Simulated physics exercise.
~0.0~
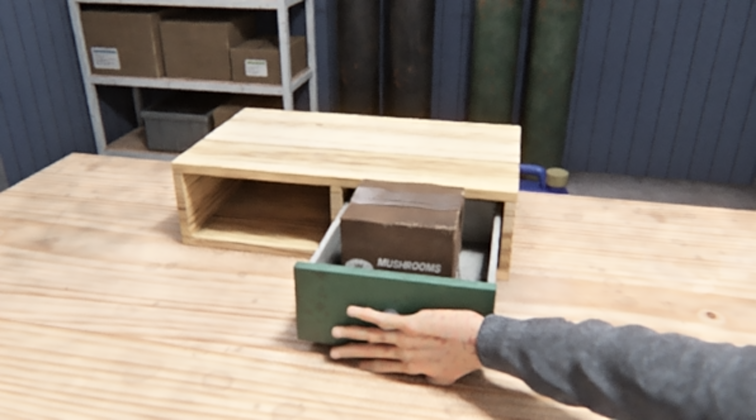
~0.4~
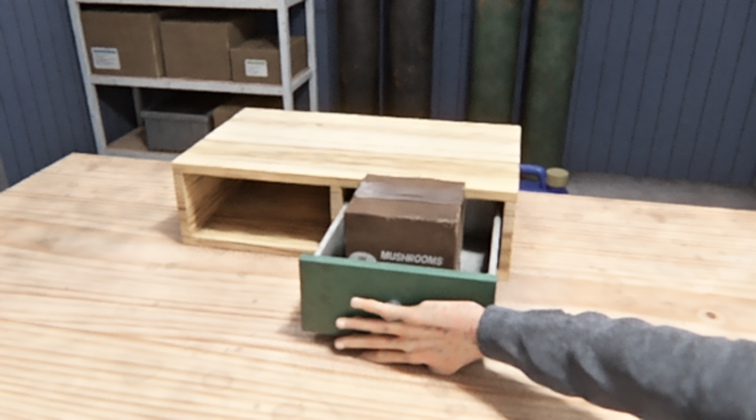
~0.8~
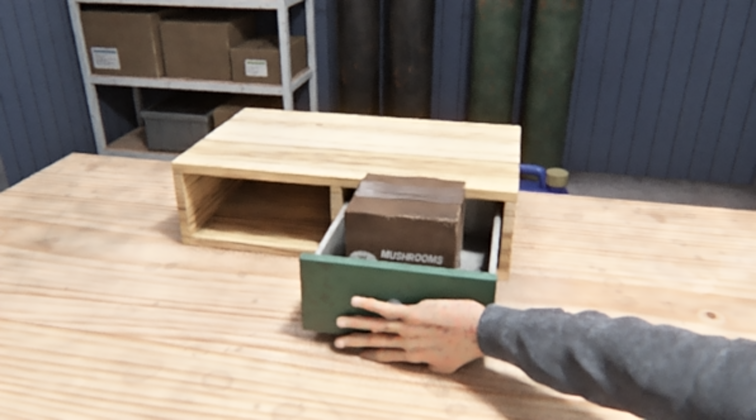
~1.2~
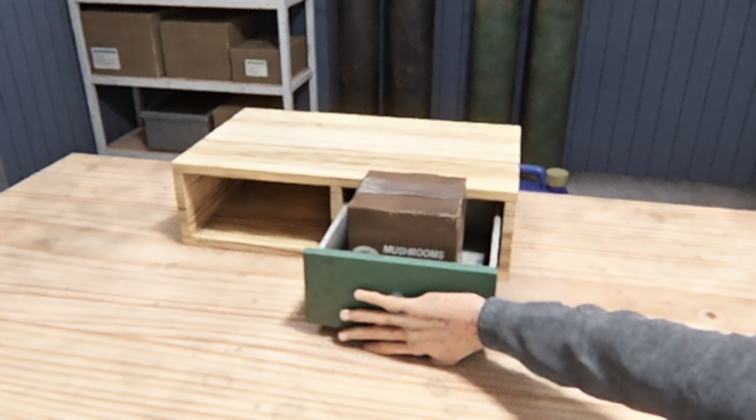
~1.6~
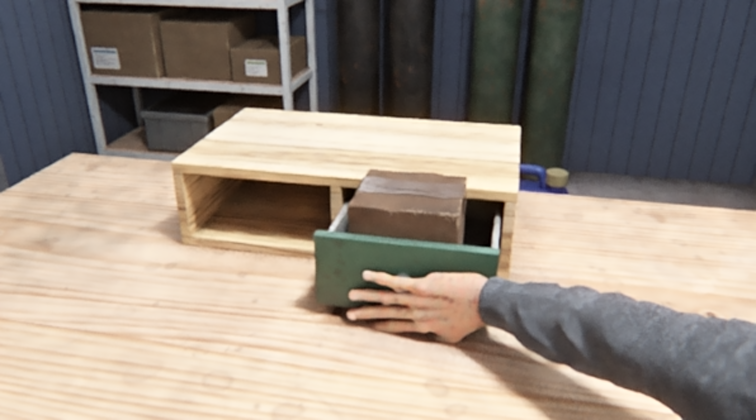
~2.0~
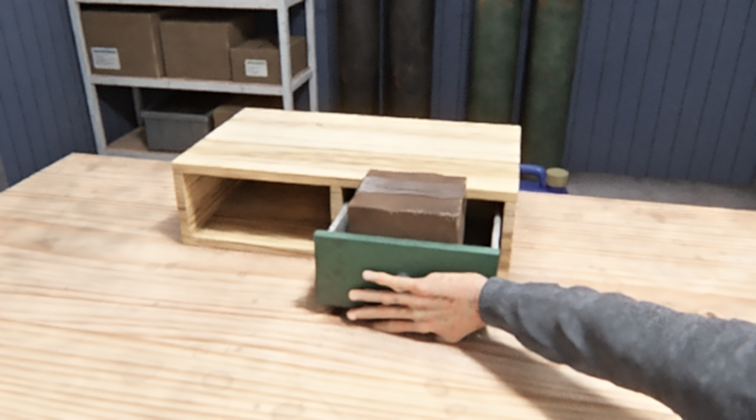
Hand pushing a green drawer holding a brown mushrooms box partway into a wooden chest, the drawer stopping still ajar.
